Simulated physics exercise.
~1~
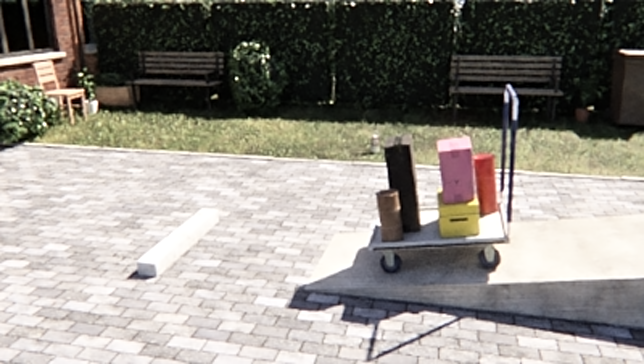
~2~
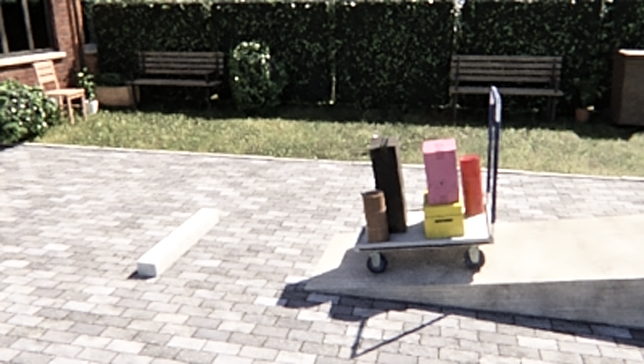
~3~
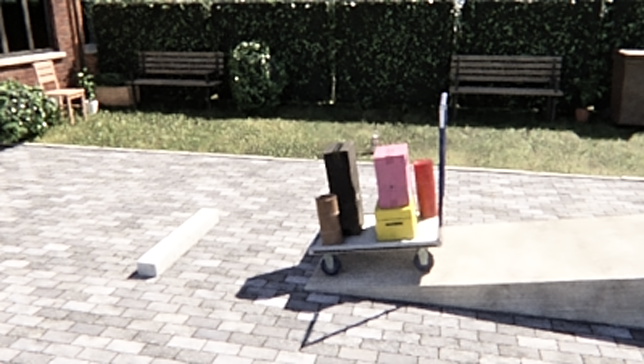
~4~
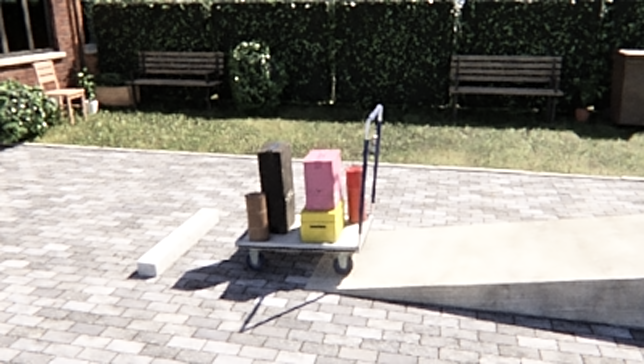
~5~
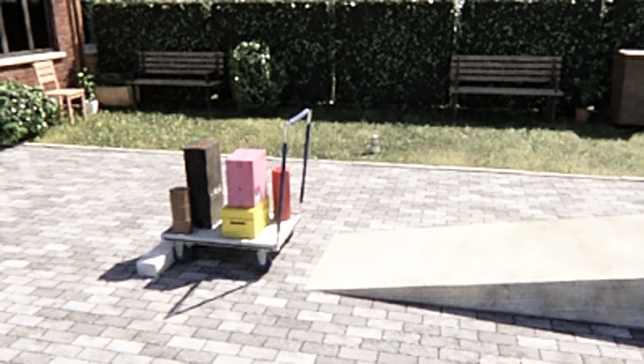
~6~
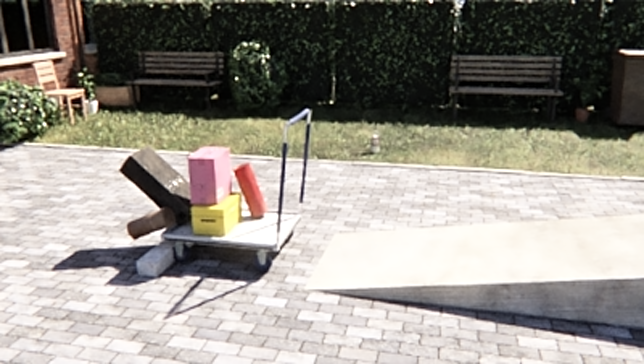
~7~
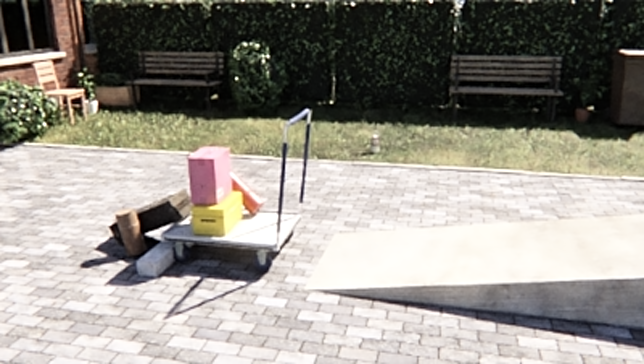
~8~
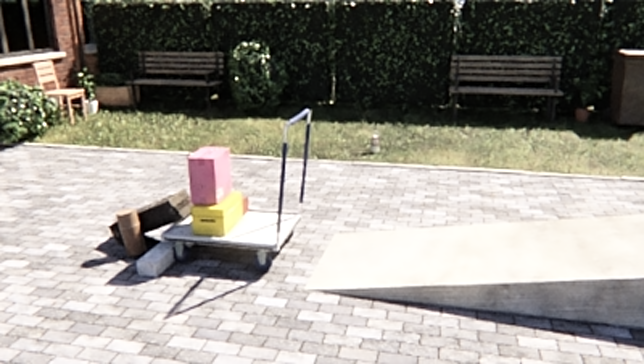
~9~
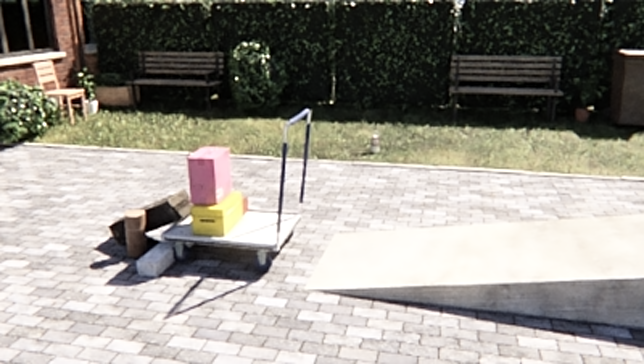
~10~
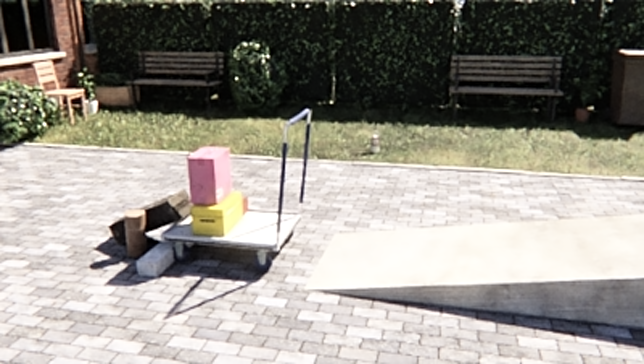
At the start, a flat trolley carrying a brown canister, a tall black box, a pink box on top of a yellow toolbox, and a red canister rolls left down a pale ramp in a paved yard. It leaves the ramp, crosses the level paving and stops at a white kerb. The brown canister and black box pitch forward over the front edge onto the ground, while the red canister tips left and falls over on the deck. The pink box and yellow toolbox shift forward but stay stacked. Finally, the trolley rests against the kerb, with the black box lying beyond it.
